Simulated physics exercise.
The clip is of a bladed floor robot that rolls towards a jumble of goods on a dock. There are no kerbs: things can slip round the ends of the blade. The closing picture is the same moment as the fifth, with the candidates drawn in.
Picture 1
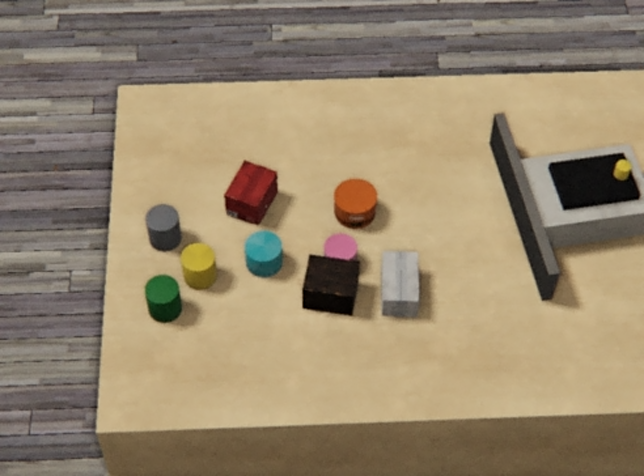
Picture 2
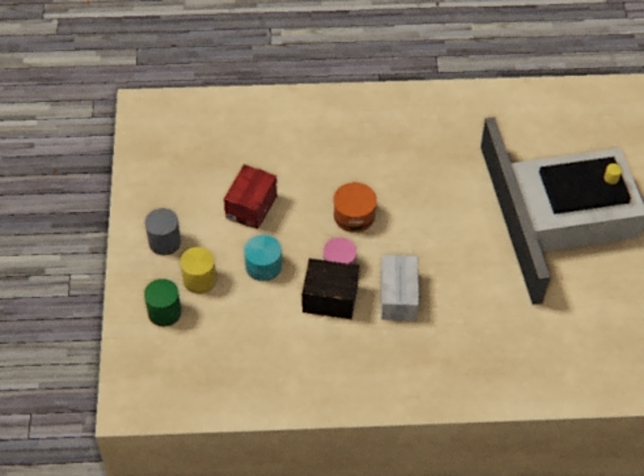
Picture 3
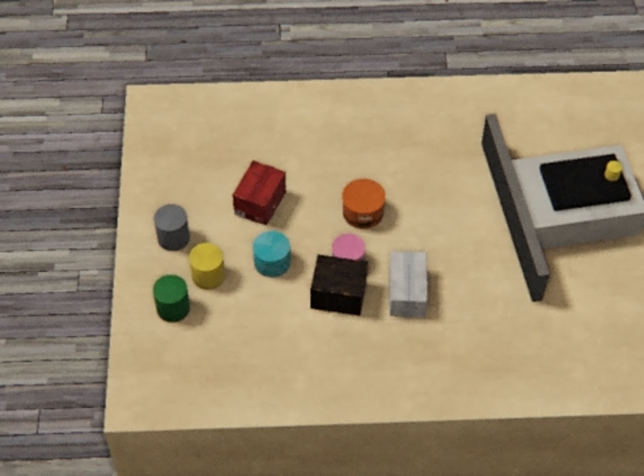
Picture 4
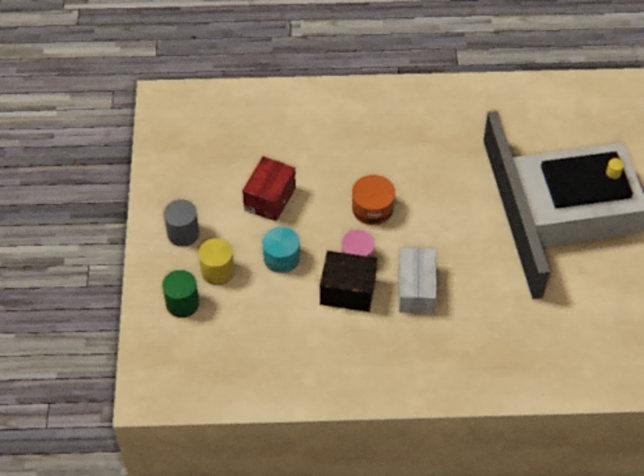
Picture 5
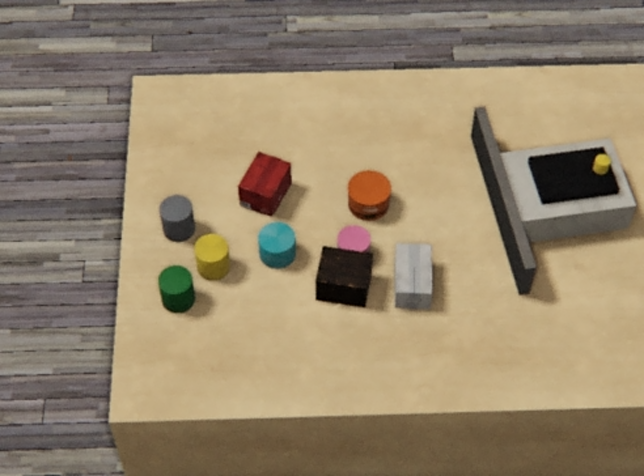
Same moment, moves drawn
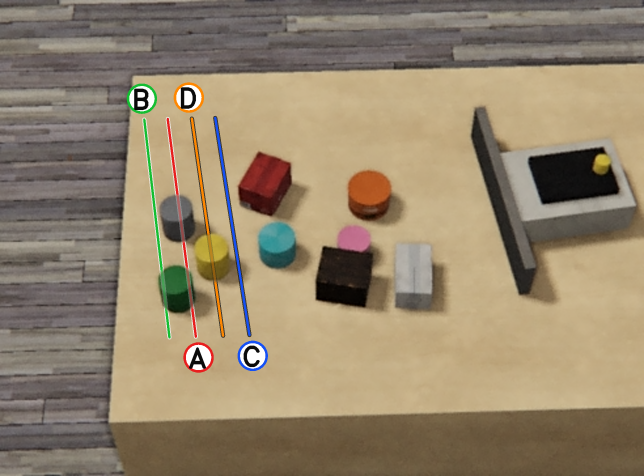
A pale grey robot with a black top, a yellow knob and a long dark blade sits at the right of a tan platform above grey planks, seen from high up. To its left are grey, green, yellow, turquoise, pink and orange cylinders, with red, black and white boxes among them. The robot creeps left, blade first, while the goods stay still and the camera drifts slightly.
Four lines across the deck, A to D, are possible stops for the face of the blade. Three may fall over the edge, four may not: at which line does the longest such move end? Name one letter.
The farthest such stop is A.
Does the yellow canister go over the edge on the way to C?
No.
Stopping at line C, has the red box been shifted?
Yes.
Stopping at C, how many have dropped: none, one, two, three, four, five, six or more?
By then, none.
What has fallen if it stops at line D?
The green canister.
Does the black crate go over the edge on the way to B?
By then, yes.
On the copy, A at (181, 221); B at (156, 222); C at (231, 220); D at (206, 221).
On A. First, robot (452, 178); black crate (334, 281); white box (381, 279).
Then, robot (337, 181); yellow canister (190, 260); black crate (218, 288).
Finally, robot (247, 183); green canister over the edge; yellow canister over the edge; three fallen.
By contrast, B drops five; C is within the limit but short; D is within the limit but short.
